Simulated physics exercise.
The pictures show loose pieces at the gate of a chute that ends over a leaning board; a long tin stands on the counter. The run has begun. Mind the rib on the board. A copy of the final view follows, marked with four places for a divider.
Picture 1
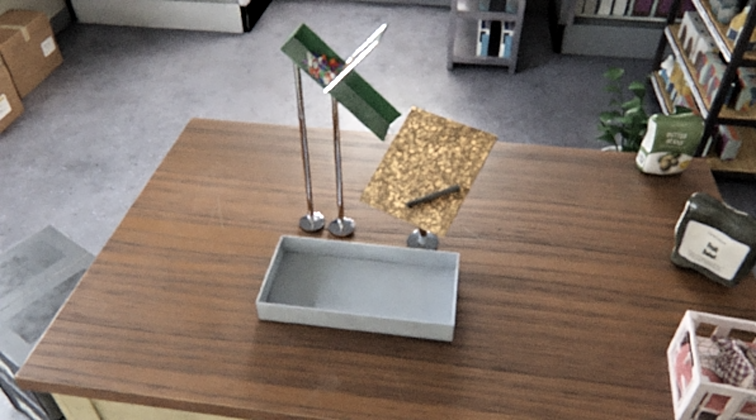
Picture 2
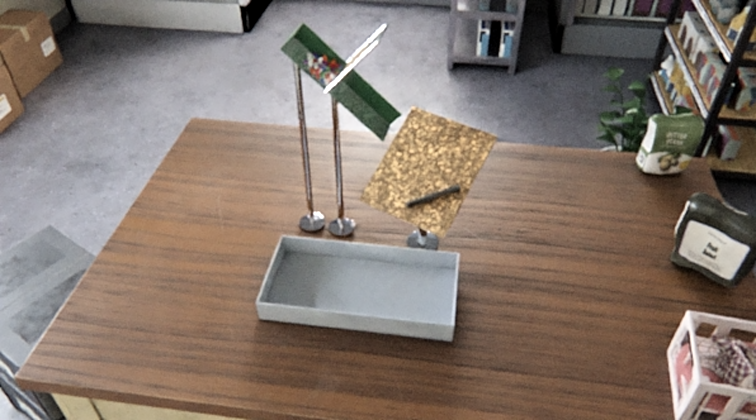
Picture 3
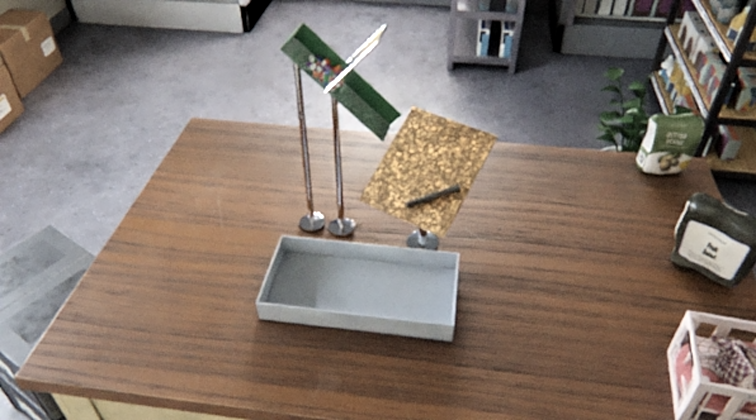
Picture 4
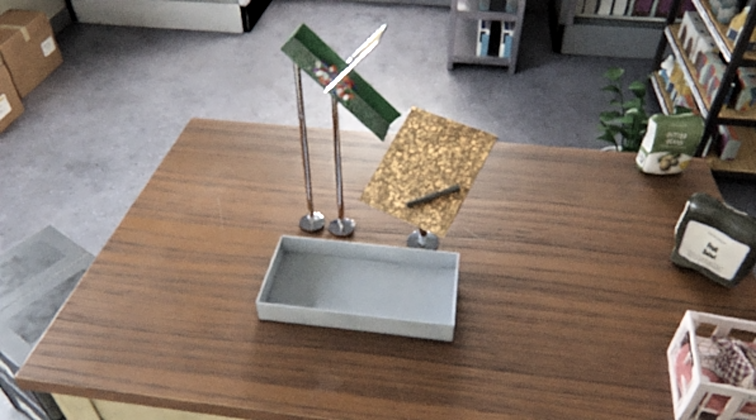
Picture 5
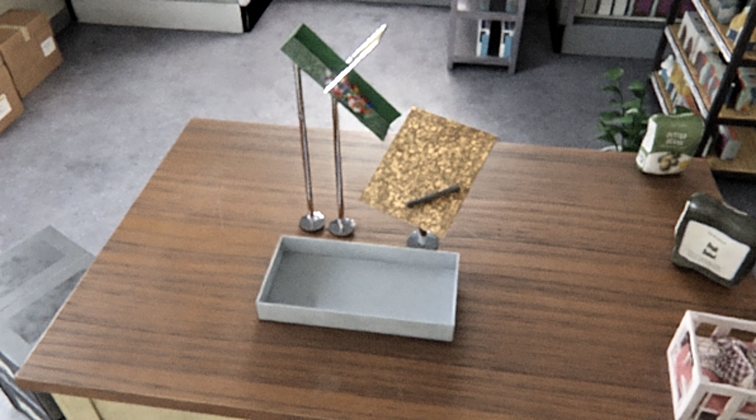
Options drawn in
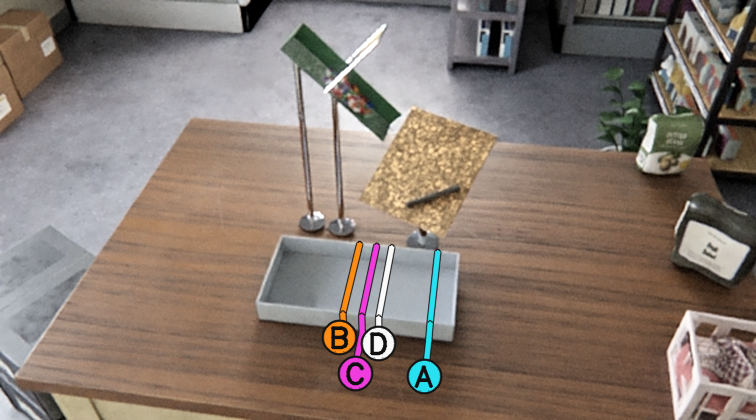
A long, pale tin sat empty on a wooden counter near a tilted, gold-speckled board with a dark rib, while small, colourful sweets slid gradually down a sloping green chute toward the right.
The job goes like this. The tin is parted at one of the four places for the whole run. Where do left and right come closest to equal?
C beats the others.
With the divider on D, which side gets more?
Left.
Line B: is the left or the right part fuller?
Right.
On the marked copy, line A crosses the front rim at (430, 322); line B crosses the front rim at (343, 312); line C crosses the front rim at (361, 314); line D crosses the front rim at (378, 316).
If A is chosen, of what is caught, all on the left of the divider, none on the right.
If B is chosen, of what is caught, a small part on the left of the divider, nearly all on the right.
If C is chosen, of what is caught, about half on the left of the divider, about half on the right.
If D is chosen, of what is caught, nearly all on the left of the divider, a small part on the right.
